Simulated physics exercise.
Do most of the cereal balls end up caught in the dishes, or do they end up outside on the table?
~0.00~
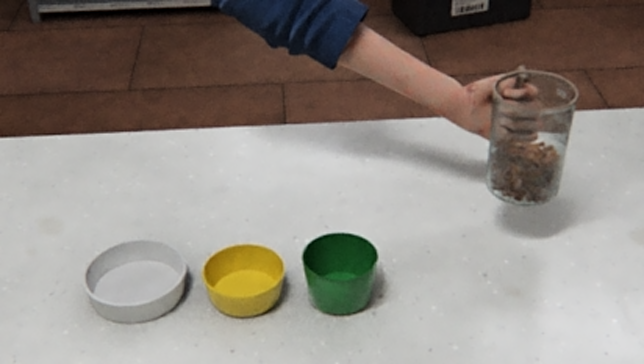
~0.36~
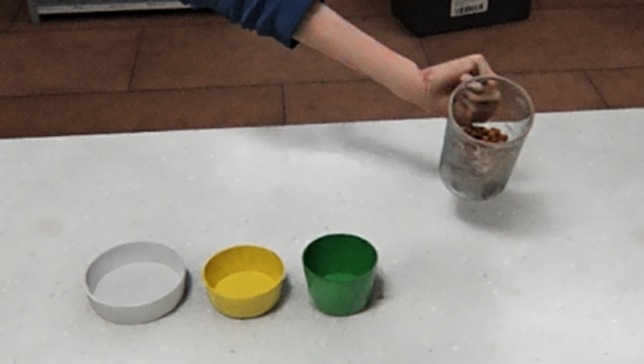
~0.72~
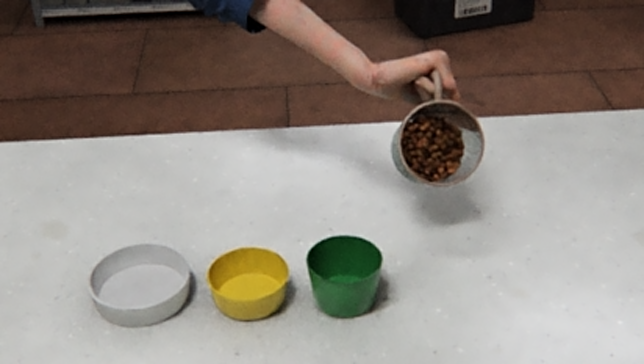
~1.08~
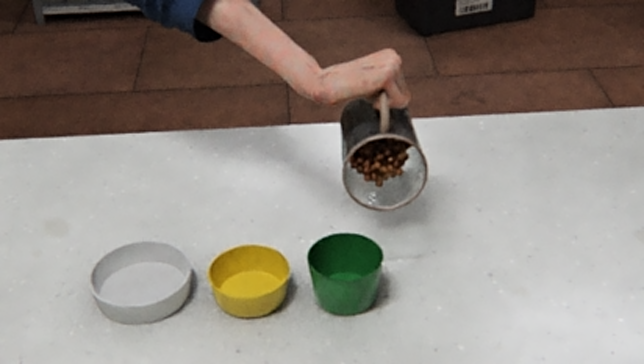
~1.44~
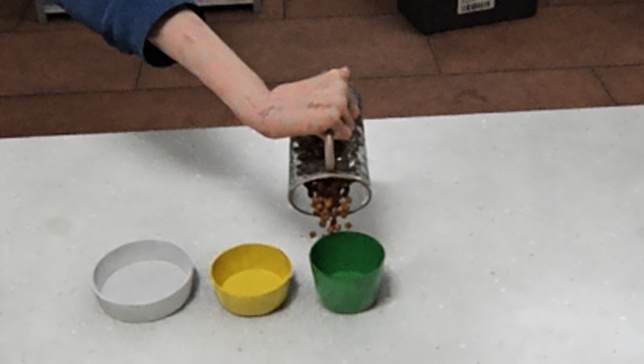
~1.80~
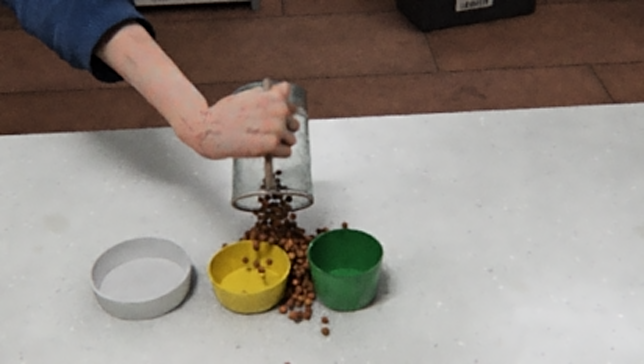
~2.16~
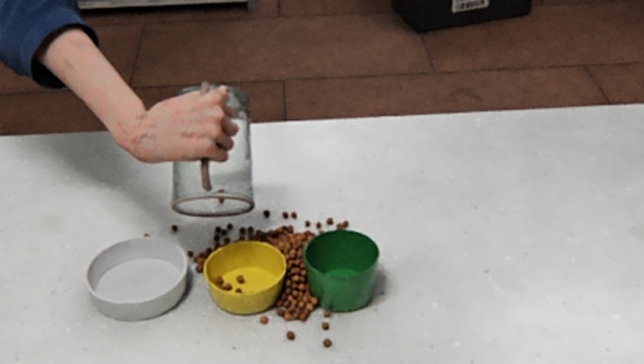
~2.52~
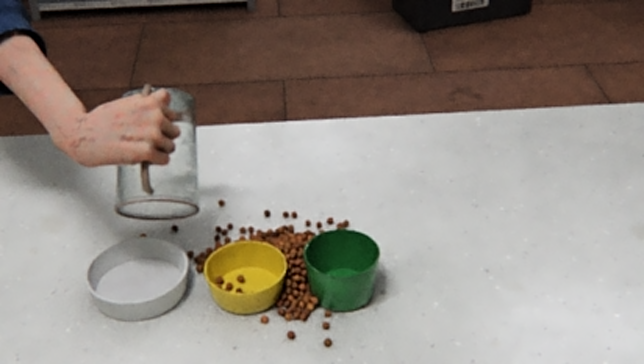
Most of them end up outside on the table, heaped between and behind the yellow and green dishes. Only a few land in the yellow dish, and the white and green dishes catch none to speak of.
